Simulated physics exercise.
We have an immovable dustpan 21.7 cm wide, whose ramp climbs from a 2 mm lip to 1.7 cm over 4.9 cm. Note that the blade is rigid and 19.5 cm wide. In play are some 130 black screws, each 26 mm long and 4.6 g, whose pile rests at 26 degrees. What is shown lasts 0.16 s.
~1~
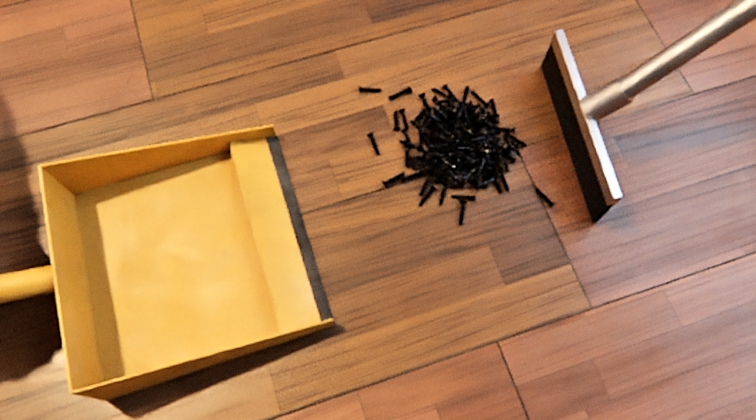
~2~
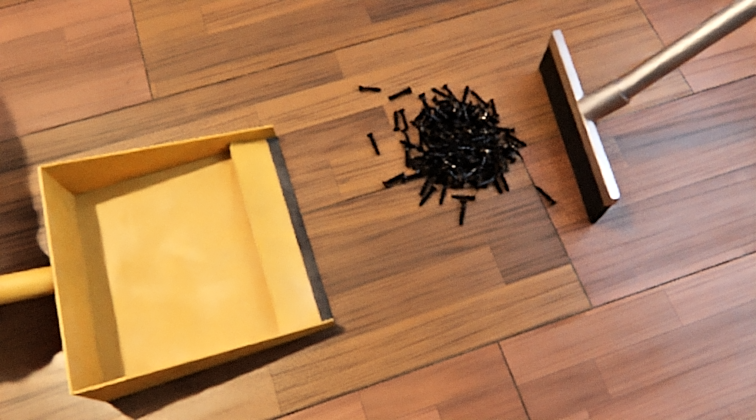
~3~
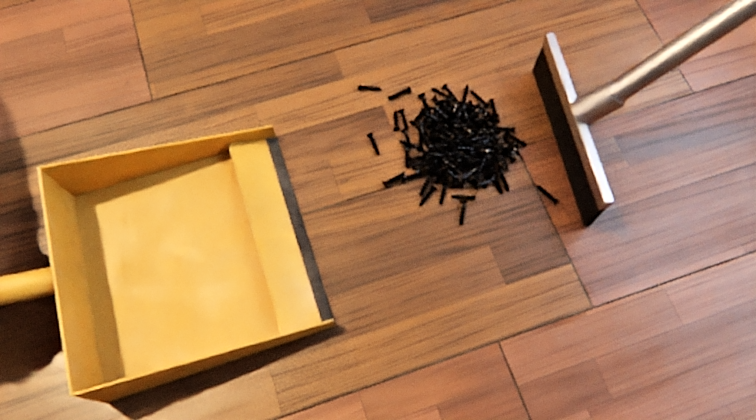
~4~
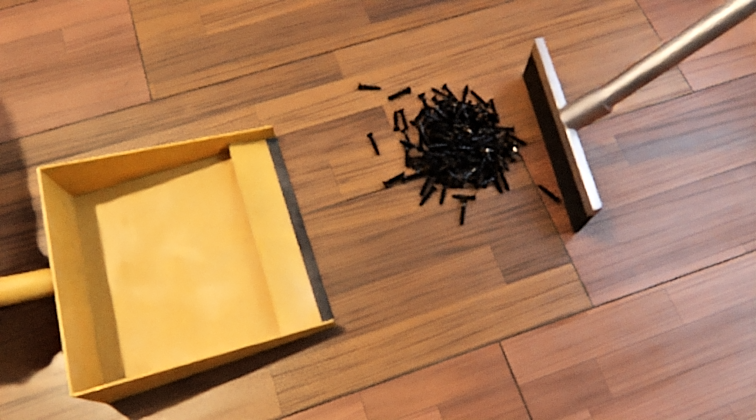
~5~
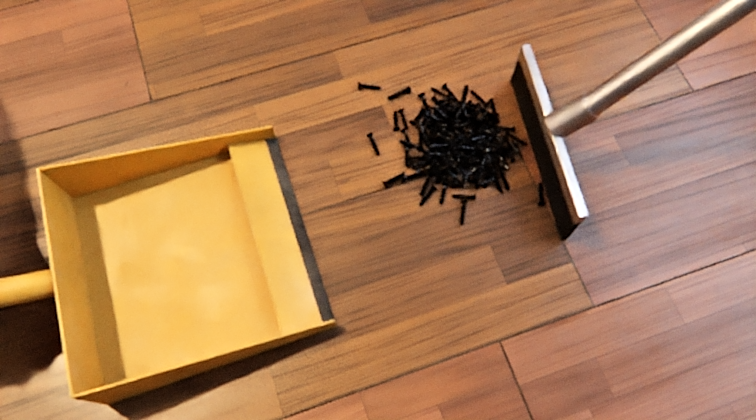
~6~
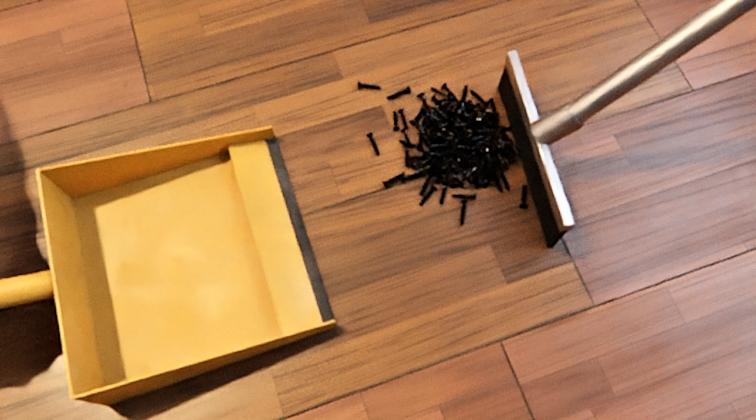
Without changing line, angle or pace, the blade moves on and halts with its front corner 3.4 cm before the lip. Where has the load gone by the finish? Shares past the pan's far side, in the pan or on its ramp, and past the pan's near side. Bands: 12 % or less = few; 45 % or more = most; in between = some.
Shares - far side: Few; pan: Few; near side: Few.
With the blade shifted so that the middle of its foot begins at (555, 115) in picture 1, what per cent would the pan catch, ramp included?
About 5 per cent.
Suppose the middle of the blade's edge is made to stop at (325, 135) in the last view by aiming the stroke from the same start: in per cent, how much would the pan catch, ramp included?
About 10 %.
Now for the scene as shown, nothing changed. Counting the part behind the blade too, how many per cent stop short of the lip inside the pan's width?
Share: Roughly 85 percent.
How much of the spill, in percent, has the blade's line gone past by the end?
Some 30 percent, give or take.
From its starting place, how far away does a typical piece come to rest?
I'd put it near 16 cm.
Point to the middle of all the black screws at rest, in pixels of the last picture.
Estimated resting centre: Around (323, 184).
Then, 0.20 s after the last picture, middle of the blade 14 cm from the lip; 0 % over the lip, far side 5 %, near side 0 %.
Then, 0.33 s after the last picture, middle of the blade 8 cm from the lip; 0 % over the lip, far side 5 %, near side 0 %.
Then, 0.59 s after the last picture, middle of the blade 5 cm from the lip; 5 % over the lip, far side 5 %, near side 0 %.
In the end, far side 5 %, pan 5 %, near side 0 %, in front of the lip or behind the blade 85 %.
